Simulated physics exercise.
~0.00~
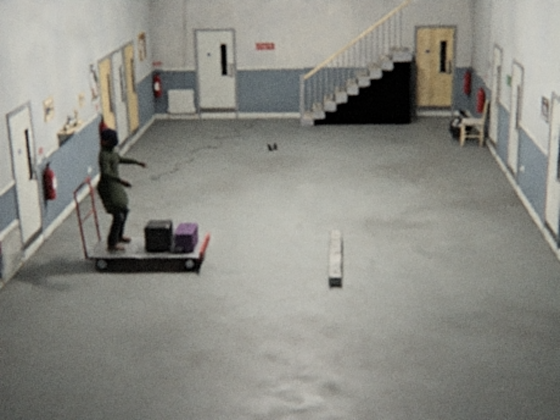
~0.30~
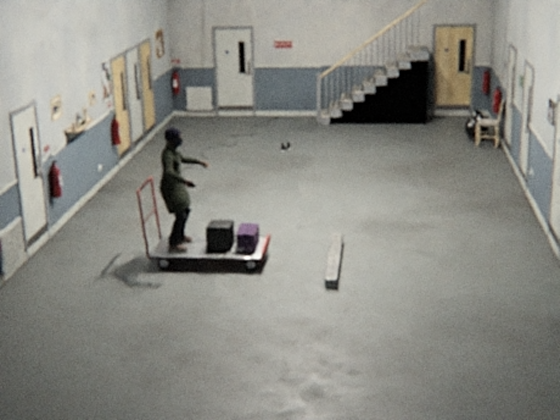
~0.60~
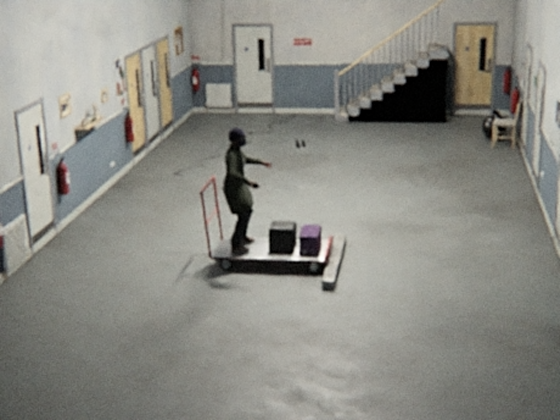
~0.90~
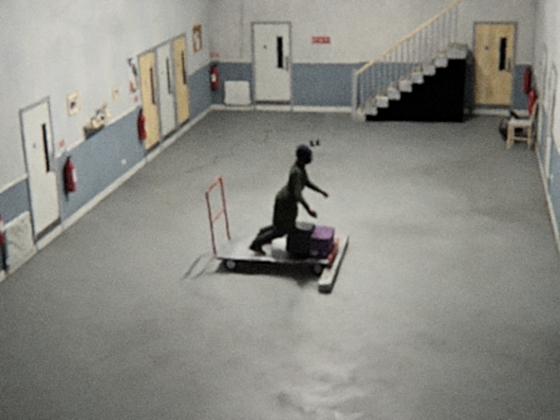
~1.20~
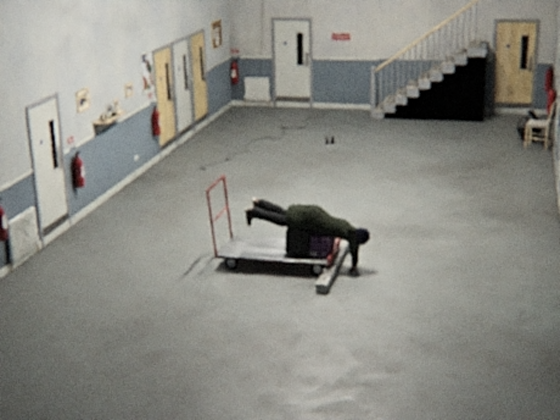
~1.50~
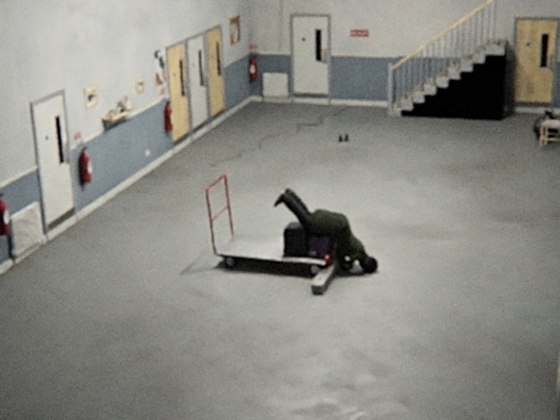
At first, a dark figure stands on a flat trolley with a red handle, one arm held out, behind a black case and a purple box, in a large grey hall with doors and a staircase. The trolley rolls to the right towards a pale beam lying on the floor. It reaches the beam and stops, and the figure pitches forward over the load. The body stretches flat across the boxes, arms reaching down past the front edge. It ends folded head-down beyond the beam, hips past the rim and legs raised behind, while both boxes remain on the deck.
